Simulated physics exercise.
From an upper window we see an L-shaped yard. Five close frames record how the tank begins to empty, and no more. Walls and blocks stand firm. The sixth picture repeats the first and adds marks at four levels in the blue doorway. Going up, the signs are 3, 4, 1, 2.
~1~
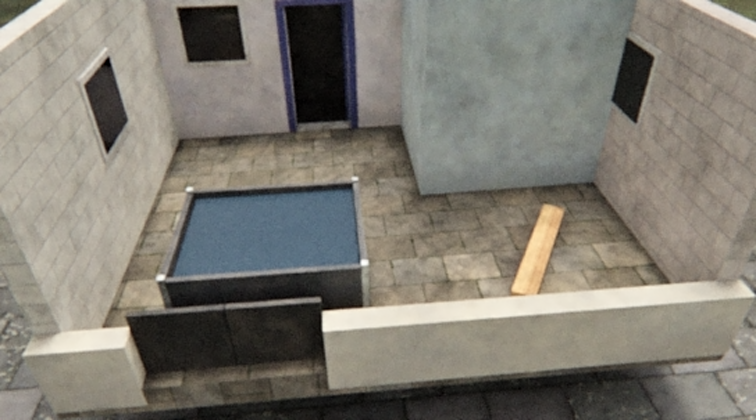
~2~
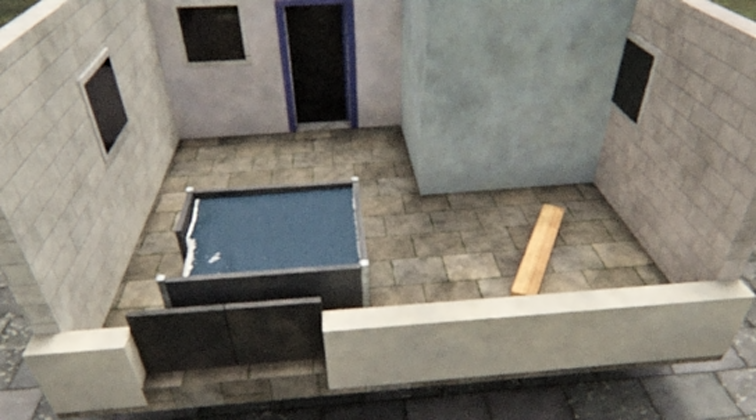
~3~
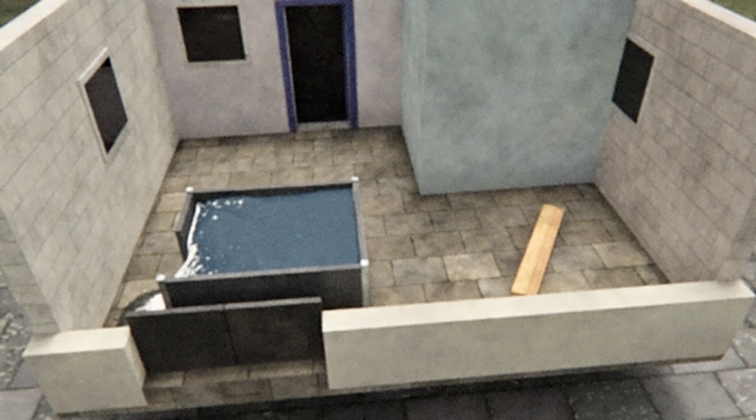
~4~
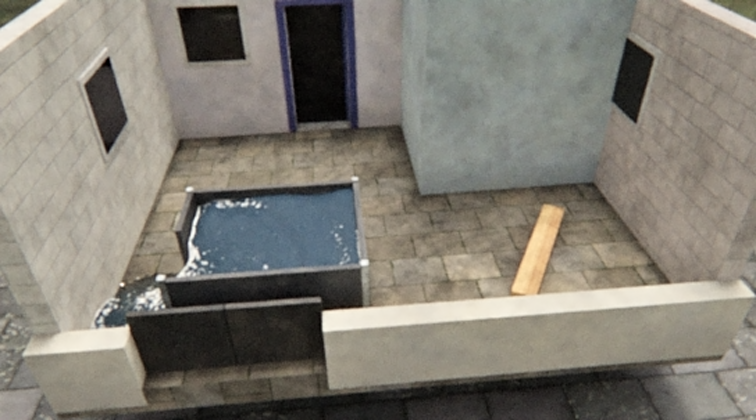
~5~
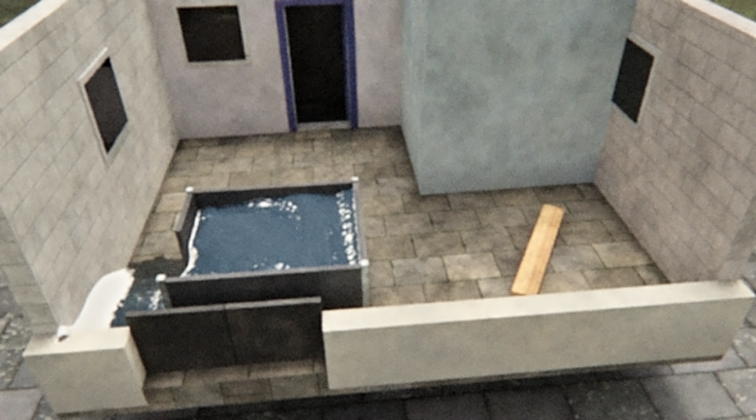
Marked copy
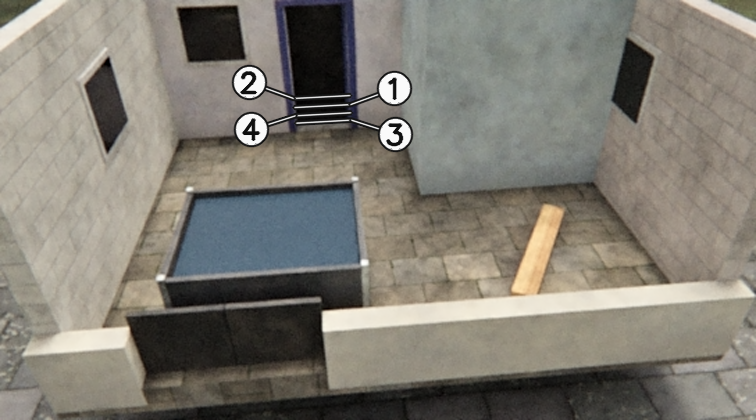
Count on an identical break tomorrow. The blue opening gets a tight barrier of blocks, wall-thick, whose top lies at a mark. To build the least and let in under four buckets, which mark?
The answer is height 3.
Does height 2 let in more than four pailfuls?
No.
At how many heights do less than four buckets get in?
All four.
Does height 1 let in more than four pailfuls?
No, not at all.
On the marked copy, 1 at (322, 106); 2 at (321, 97); 3 at (323, 121); 4 at (323, 114); from the bottom up 3, 4, 1, 2.
With 1, nothing gets over.
With 2, nothing gets over.
With 3, a splash gets over, under a bucket.
With 4, nothing gets over.
